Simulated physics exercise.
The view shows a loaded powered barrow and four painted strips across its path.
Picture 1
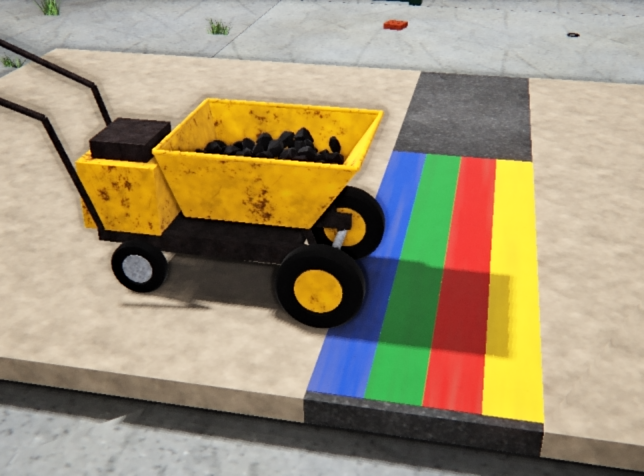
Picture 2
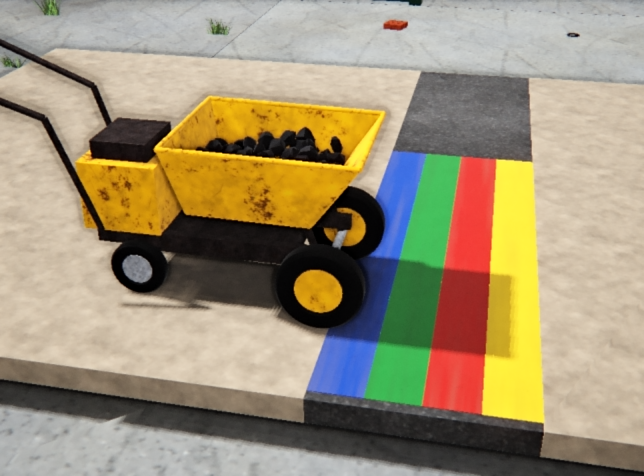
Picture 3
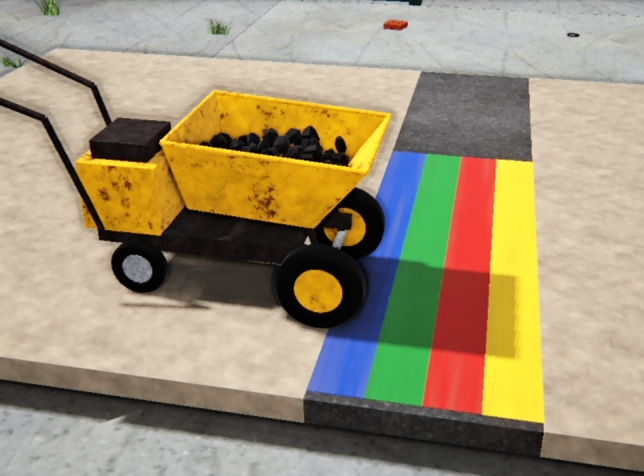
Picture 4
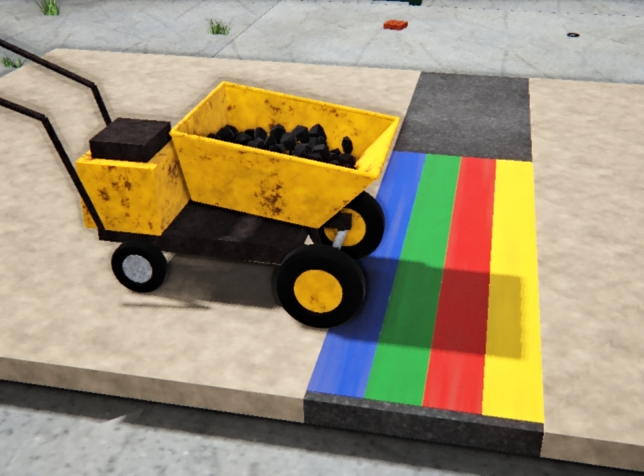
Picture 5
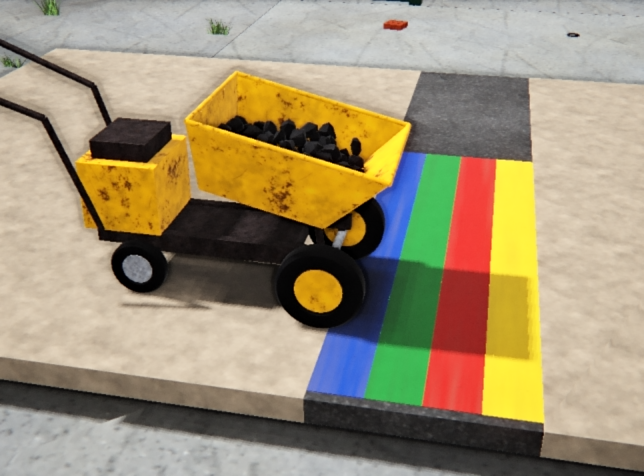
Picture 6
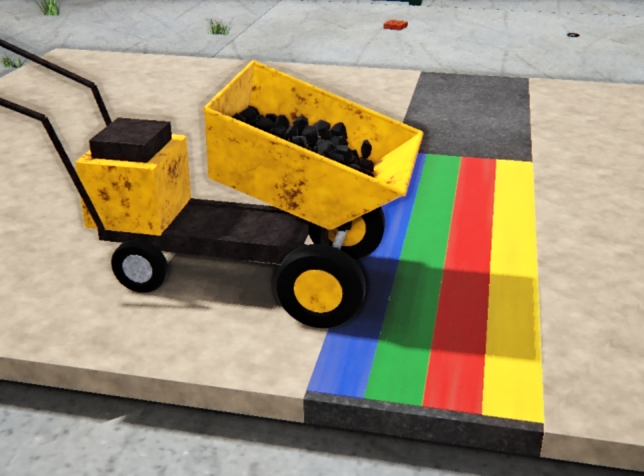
A yellow skip full of black lumps sits level on a small powered barrow, seen from above and to one side on a pale slab with grey concrete around it. The barrow, with dark handles at left and black-tyred wheels, stands beside blue, green, red and yellow strips running left to right. The skip's rear rises steadily and its front lip tilts down rightward, while the barrow and camera stay still.
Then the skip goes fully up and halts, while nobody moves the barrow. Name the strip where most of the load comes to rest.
Yellow.
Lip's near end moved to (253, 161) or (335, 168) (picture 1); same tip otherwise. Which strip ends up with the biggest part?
One by one: The green strip and the strip in red.
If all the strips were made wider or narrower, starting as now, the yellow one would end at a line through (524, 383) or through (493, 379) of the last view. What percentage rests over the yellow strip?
40 and 30 in a hundred.
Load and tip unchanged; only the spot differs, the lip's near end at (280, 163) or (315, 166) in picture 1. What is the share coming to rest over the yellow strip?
Close to 0 in a hundred, and close to 20 in a hundred.
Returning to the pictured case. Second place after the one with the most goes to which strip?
Ranked second: The strip in red.
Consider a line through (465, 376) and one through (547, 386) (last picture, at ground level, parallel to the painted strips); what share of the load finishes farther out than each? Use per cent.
That's 60 in a hundred for the first and 10 in a hundred for the second.
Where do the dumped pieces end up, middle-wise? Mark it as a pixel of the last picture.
Somewhere around (502, 300) in the last picture.
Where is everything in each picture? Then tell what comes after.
The first picture shows lip of the skip at (357, 169), level; top of the load at (289, 155), lumps of coal; blue strip at (347, 356); green strip at (401, 363); red strip at (456, 370); yellow strip at (513, 377).
The second picture shows lip of the skip at (360, 170), level; top of the load at (291, 154).
The third picture shows lip of the skip at (366, 173), tipped barely; top of the load at (270, 156).
The fourth picture shows lip of the skip at (376, 177), tipped a little; top of the load at (254, 151).
The fifth picture shows lip of the skip at (389, 184), tipped a little; top of the load at (264, 144).
The sixth picture shows lip of the skip at (403, 194), tipped clearly; top of the load at (259, 137); blue strip at (347, 356); green strip at (401, 363); red strip at (456, 370); yellow strip at (513, 377).
Soon, skip tipped steeply; all in the skip.
A while on, skip tipped right over; most in the skip; a small part over the red strip; a small part over the yellow strip.
Towards the end, skip tipped right over; about a third in the skip; about a quarter over the red strip; about a third over the yellow strip; a small part off the paint.
Finally, skip tipped right over; about a quarter in the skip; none over the blue strip; none over the green strip; about a quarter over the red strip; about a third over the yellow strip; a small part off the paint.
